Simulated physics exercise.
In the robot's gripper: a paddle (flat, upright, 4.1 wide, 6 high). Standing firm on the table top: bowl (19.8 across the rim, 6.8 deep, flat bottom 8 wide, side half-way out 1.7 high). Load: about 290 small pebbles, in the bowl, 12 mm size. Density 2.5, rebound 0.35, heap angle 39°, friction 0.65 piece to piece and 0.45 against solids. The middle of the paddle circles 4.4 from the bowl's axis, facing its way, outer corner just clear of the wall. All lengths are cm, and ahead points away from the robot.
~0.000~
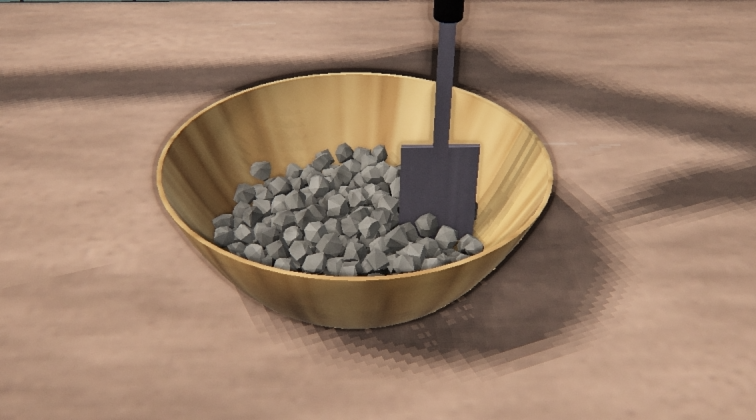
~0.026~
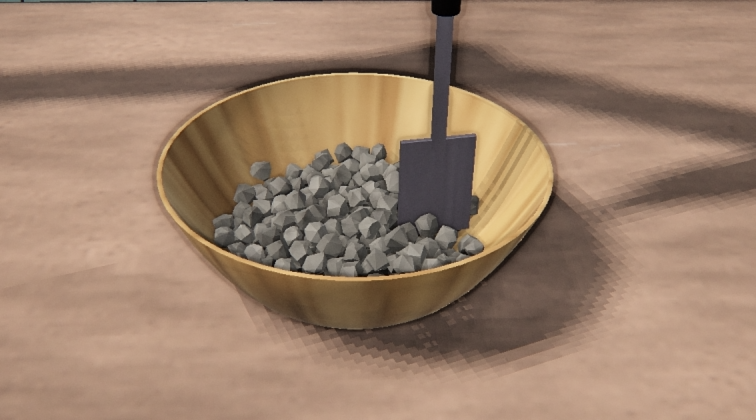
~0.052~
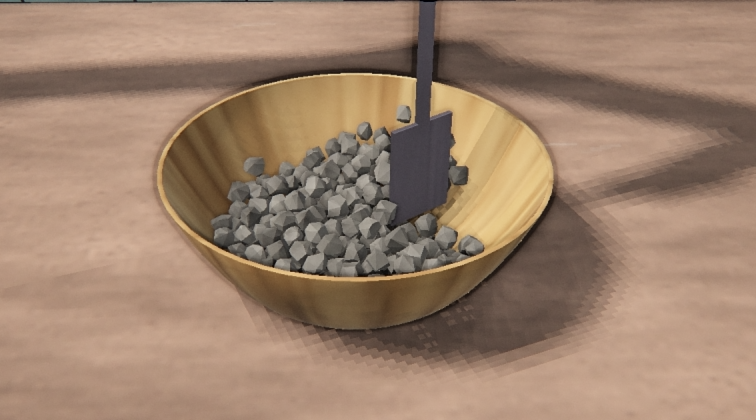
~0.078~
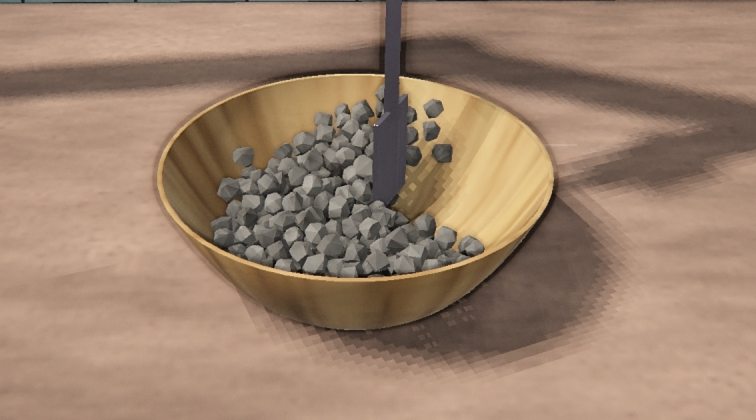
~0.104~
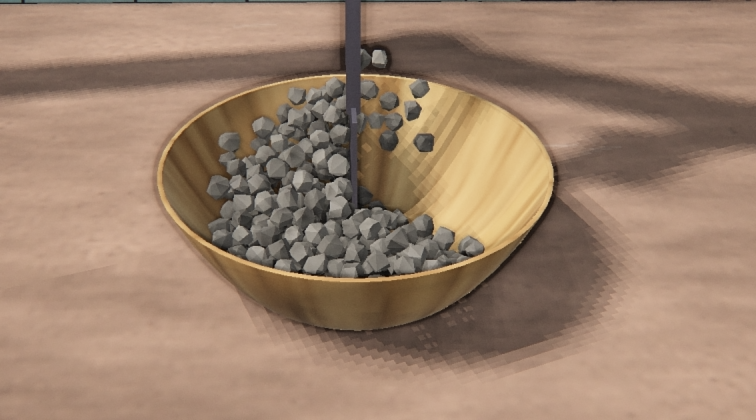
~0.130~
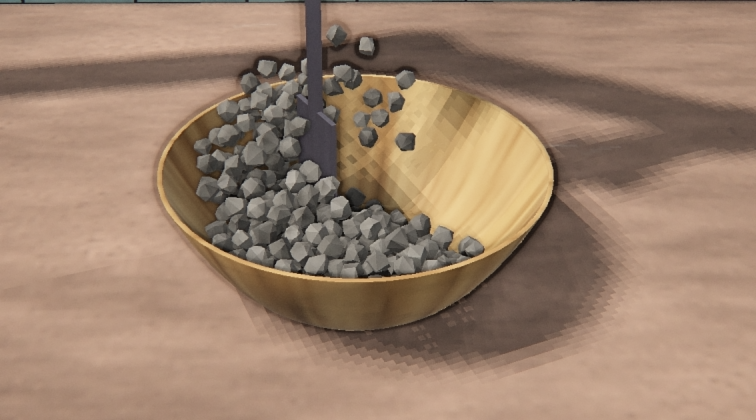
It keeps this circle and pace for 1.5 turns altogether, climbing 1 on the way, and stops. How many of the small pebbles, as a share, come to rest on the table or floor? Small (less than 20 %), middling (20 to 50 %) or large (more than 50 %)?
On the table or floor the share is middling, 20 to 50 %.
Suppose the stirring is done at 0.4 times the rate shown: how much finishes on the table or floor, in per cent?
About 5 per cent.
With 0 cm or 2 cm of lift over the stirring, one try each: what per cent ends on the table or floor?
About 35 and 25 per cent.
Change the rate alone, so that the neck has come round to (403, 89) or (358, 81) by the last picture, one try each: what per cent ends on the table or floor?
Some 0 and 20 per cent.
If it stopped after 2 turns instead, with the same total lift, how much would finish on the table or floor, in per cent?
In that case some 35 per cent.
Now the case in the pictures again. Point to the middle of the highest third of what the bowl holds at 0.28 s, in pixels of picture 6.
At about (399, 247).
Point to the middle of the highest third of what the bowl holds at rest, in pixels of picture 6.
At about (355, 239).
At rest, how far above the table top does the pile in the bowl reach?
Some 5.5 cm.
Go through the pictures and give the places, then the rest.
In the first frame, paddle neck at (442, 120), 0° round; upper third of the load around (342, 217), from x 225 to 475, top at y 155; 291 in the bowl.
In the second frame, paddle neck at (440, 113), 9° round; upper third of the load around (349, 208), from x 225 to 475, top at y 155.
In the third frame, paddle neck at (423, 96), 34° round; upper third of the load around (353, 194), from x 225 to 475, top at y 115.
In the fourth frame, paddle neck at (392, 84), 63° round; upper third of the load around (342, 177), from x 225 to 475, top at y 80.
In the fifth frame, paddle neck at (353, 80), 91° round; upper third of the load around (314, 157), from x 215 to 475, top at y 60.
In the sixth frame, paddle neck at (315, 84), 119° round; upper third of the load around (284, 148), from x 205 to 475, top at y 35; 289 in the bowl, 2 in flight or on the tool.
By 0.28 s, 279° round, highest piece 10 above the table; 248 in the bowl, 6 on the table or floor, 37 in flight or on the tool.
By 0.43 s, 78° round, highest piece 10 above the table; 207 in the bowl, 56 on the table or floor, 28 in flight or on the tool.
By 0.70 s, 180° round, highest piece 6 above the table; 192 in the bowl, 99 on the table or floor.
By 1.40 s, 180° round, highest piece 5 above the table; 192 in the bowl, 99 on the table or floor.
Final count, 192 in the bowl, 99 on the table or floor. That is 34 % on the table or floor.
